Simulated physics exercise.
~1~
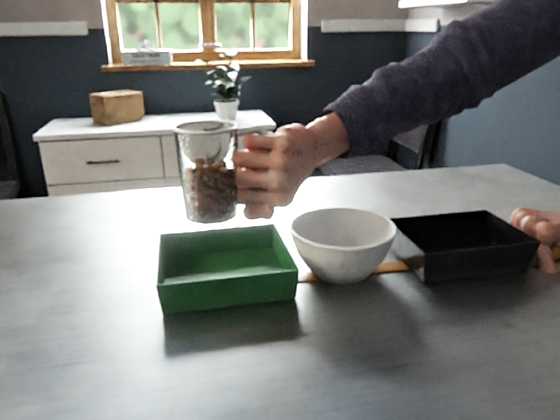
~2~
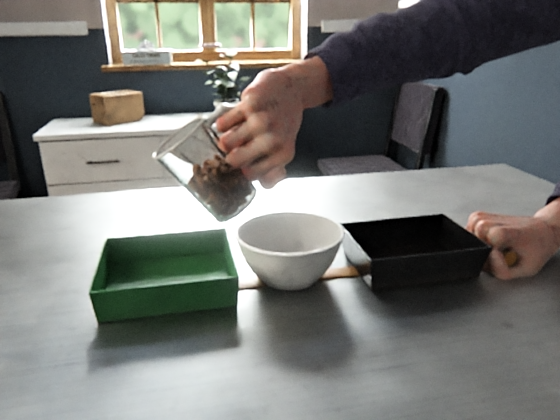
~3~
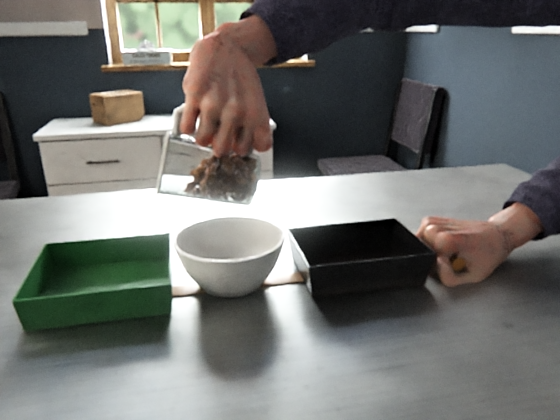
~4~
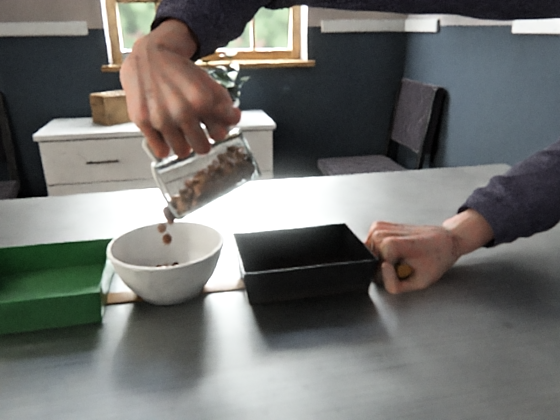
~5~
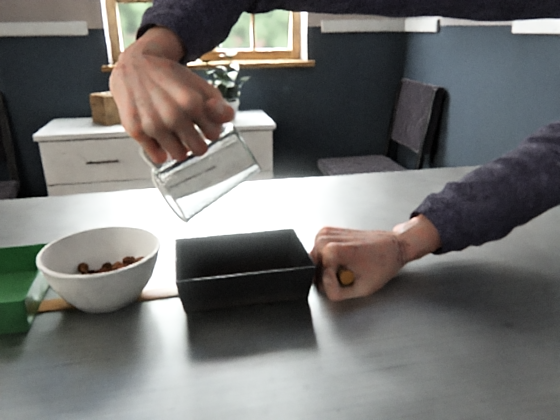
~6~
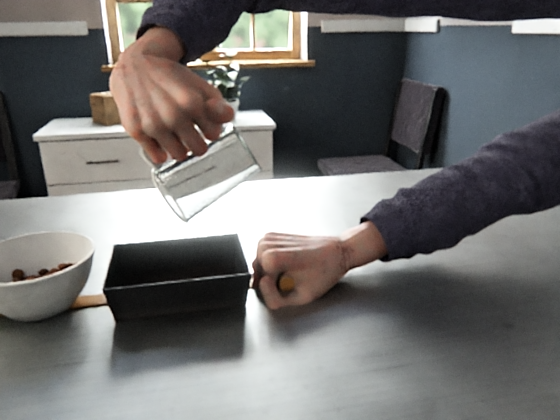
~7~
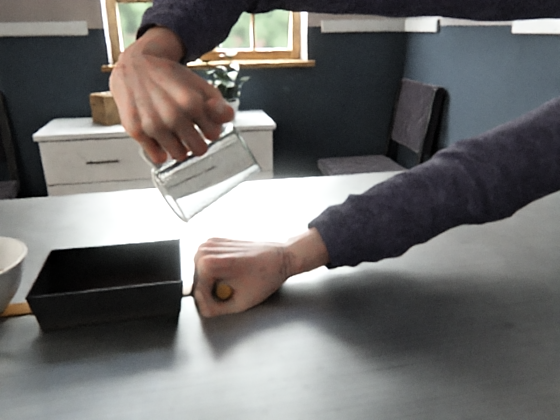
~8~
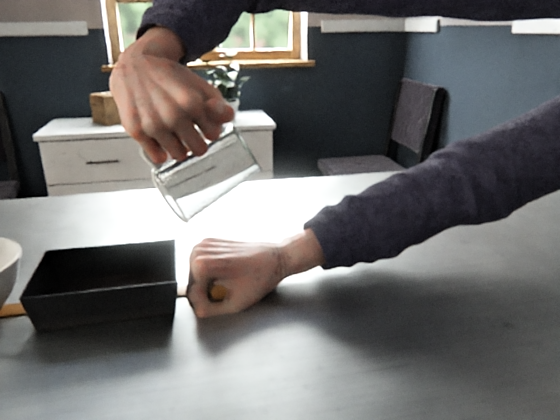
On a grey table, a hand tips kibble into a white bowl as containers slide left.
